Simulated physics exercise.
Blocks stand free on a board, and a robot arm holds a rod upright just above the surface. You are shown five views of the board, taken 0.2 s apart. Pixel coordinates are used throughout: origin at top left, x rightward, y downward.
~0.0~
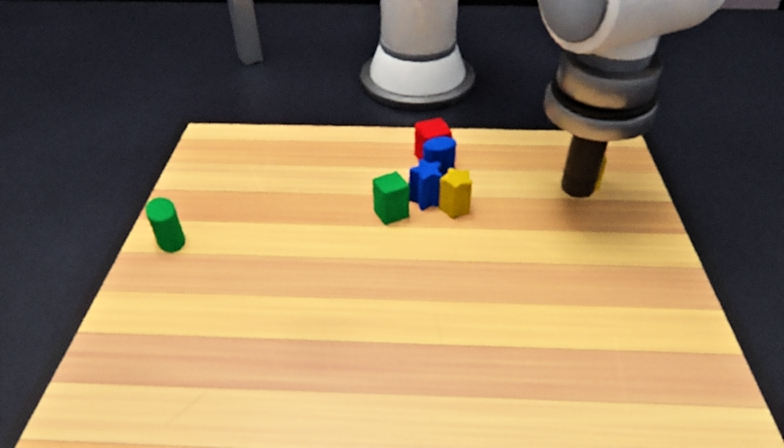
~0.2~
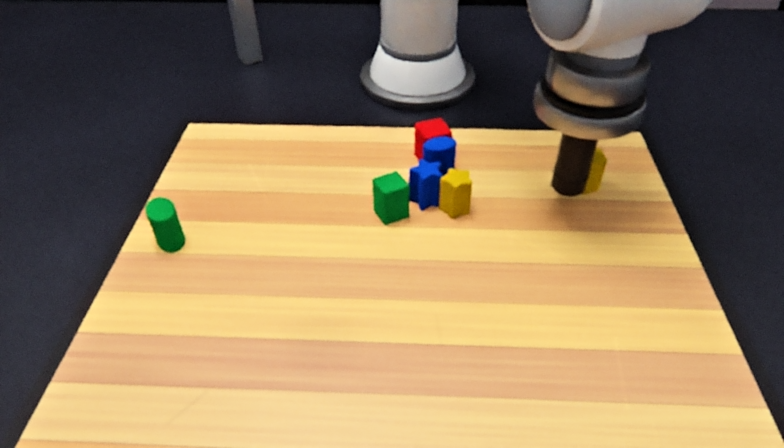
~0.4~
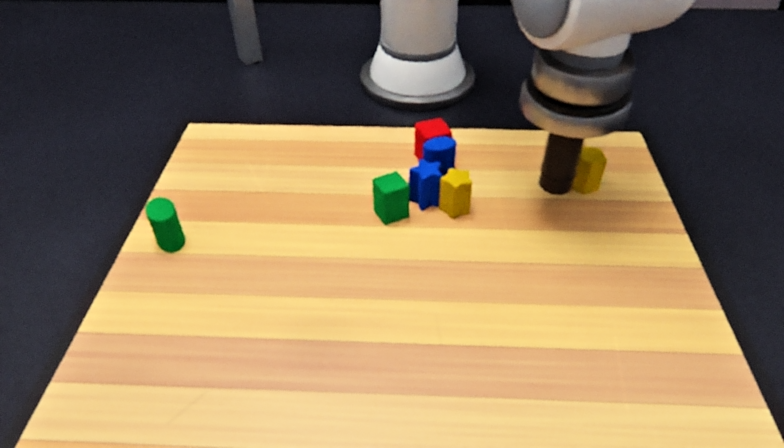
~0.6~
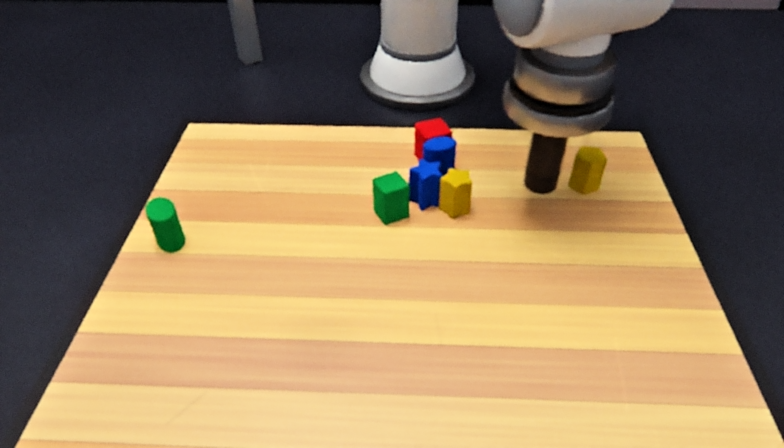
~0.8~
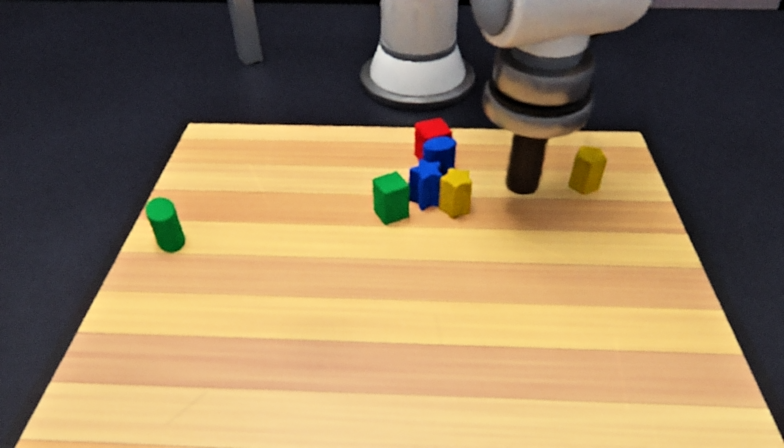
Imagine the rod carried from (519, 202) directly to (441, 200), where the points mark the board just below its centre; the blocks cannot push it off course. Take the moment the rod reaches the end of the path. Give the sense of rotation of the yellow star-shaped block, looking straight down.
It goes round opposite to clock hands.
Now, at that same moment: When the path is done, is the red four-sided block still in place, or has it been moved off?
That one stays where it is.
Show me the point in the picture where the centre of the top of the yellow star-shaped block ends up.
Most likely (433, 185).
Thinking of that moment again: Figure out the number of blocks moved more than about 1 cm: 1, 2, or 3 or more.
Counting only shifts above 1 cm, I get two blocks.
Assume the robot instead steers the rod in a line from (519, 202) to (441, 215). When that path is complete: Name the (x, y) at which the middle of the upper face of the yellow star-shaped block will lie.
Expect it around (413, 185).
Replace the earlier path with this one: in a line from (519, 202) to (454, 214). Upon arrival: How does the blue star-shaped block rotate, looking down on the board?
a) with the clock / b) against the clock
(a)
The first path, step by step. Halfway along, rod (482, 185); nothing pushed yet.
At the end, rod (442, 183); green four-sided block (386, 181), turned 15° anticlockwise; blue star-shaped block (411, 171), turned 70° clockwise; red four-sided block unmoved; blue oval block unmoved; yellow star-shaped block (433, 185), turned 60° anticlockwise.
